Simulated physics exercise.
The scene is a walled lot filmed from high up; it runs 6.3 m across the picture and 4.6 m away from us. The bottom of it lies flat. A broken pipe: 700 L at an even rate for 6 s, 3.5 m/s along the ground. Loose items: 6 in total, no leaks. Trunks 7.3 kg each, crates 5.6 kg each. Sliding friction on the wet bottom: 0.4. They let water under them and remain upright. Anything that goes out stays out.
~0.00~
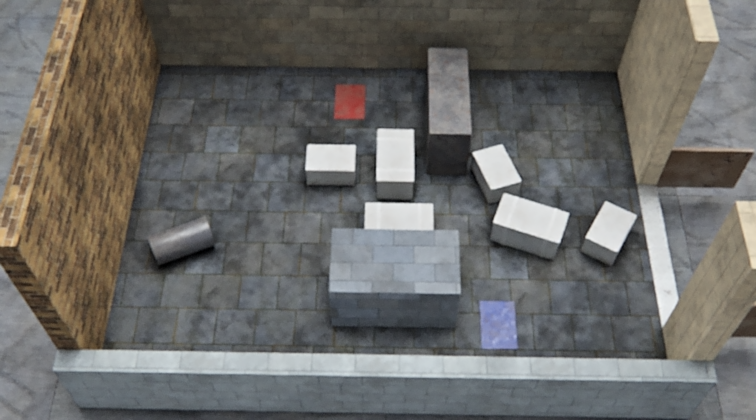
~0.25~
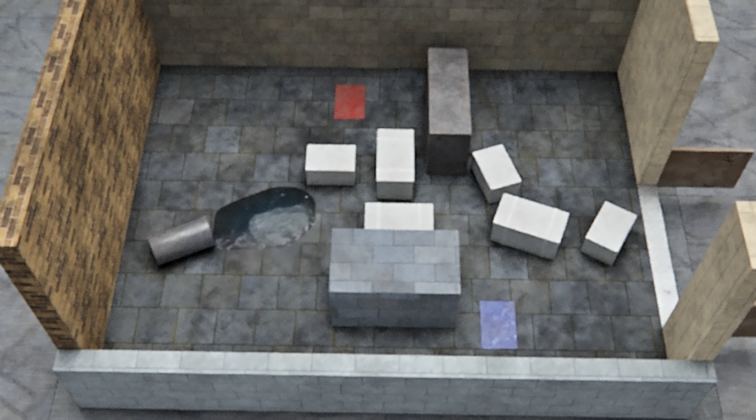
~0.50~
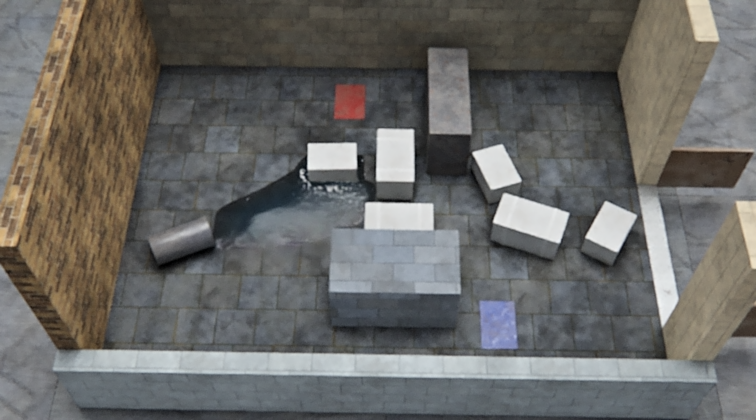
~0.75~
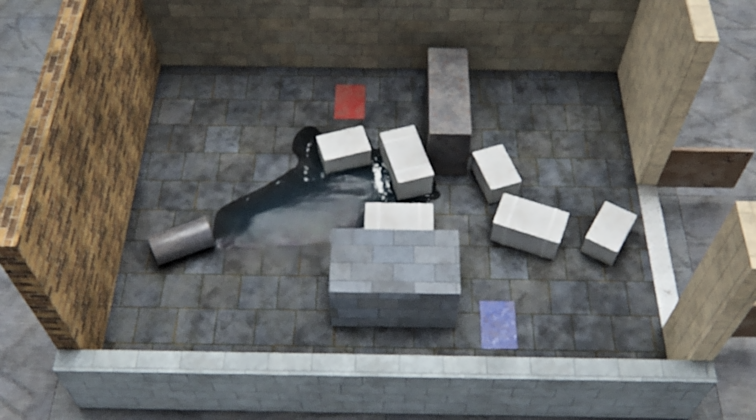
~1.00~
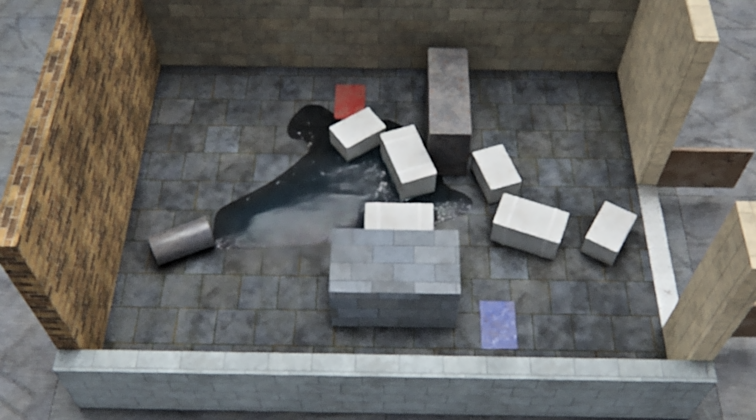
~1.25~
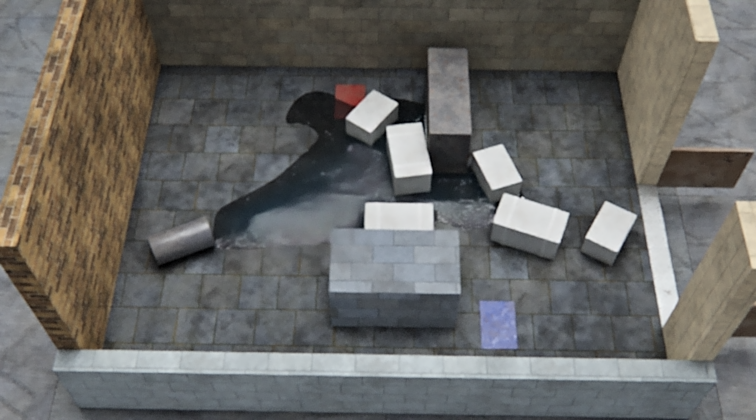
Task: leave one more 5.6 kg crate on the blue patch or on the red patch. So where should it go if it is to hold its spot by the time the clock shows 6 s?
Go with the blue patch.
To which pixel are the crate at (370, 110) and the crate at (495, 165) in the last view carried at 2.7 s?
Somewhere around (364, 74) and (581, 134).
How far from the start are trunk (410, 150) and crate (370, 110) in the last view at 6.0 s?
In turn: 20 cm, 100 cm.
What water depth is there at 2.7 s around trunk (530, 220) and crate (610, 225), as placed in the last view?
Depths: Near 1 cm, then near 1 cm.
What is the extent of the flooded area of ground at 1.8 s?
Roughly 6.5 m2.
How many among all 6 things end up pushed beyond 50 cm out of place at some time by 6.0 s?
My count gives 2.
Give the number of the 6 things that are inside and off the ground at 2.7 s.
1.
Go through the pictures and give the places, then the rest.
In the first picture, a crate at (331, 158), on the bottom; a trunk at (395, 155), on the bottom; the blue patch at (498, 325); the red patch at (350, 102); water covers 0.0 m2; 0 of 6 have shifted.
In the second picture, a crate at (331, 158), on the bottom; a trunk at (395, 155) rests on the ground; the blue patch at (498, 325); the red patch at (350, 102); water covers 0.8 m2; 0 of 6 have shifted.
In the third picture, a crate at (332, 156), on the bottom; a trunk at (395, 155), on the bottom; the blue patch at (498, 325); the red patch at (350, 102); water covers 1.4 m2; 0 of 6 have shifted.
In the fourth picture, a crate at (344, 143) rests on the ground, 27 cm from its start; a trunk at (406, 154) rests on the ground, 14 cm from its start; the blue patch at (498, 325); the red patch at (350, 102); water covers 2.4 m2; 2 of 6 have shifted.
In the fifth picture, a crate at (358, 127) rests on the ground, 58 cm from its start; a trunk at (408, 153), on the bottom, 16 cm from its start; the blue patch at (498, 325); the red patch at (350, 102); 3.6 m2 under water; 2 of 6 have shifted.
In the sixth picture, a crate at (372, 111), on the bottom, 91 cm from its start; a trunk at (409, 149) floats, 17 cm from its start; the blue patch at (498, 325); 4.5 m2 under water; 2 of 6 have shifted.
After 1.8 s on blue it would be 0 cm off in 0 cm of water; on red it would be 1 cm off in 1 cm of water.
After 2.7 s on blue it would be 0 cm off in 0 cm of water; on red it would be 1 cm off in 2 cm of water.
After 4.2 s on blue it would be 0 cm off in 0 cm of water; on red it would be 86 cm off in 2 cm of water.
After 6.0 s on blue it would be 0 cm off in 0 cm of water; on red it would be 149 cm off in 2 cm of water.
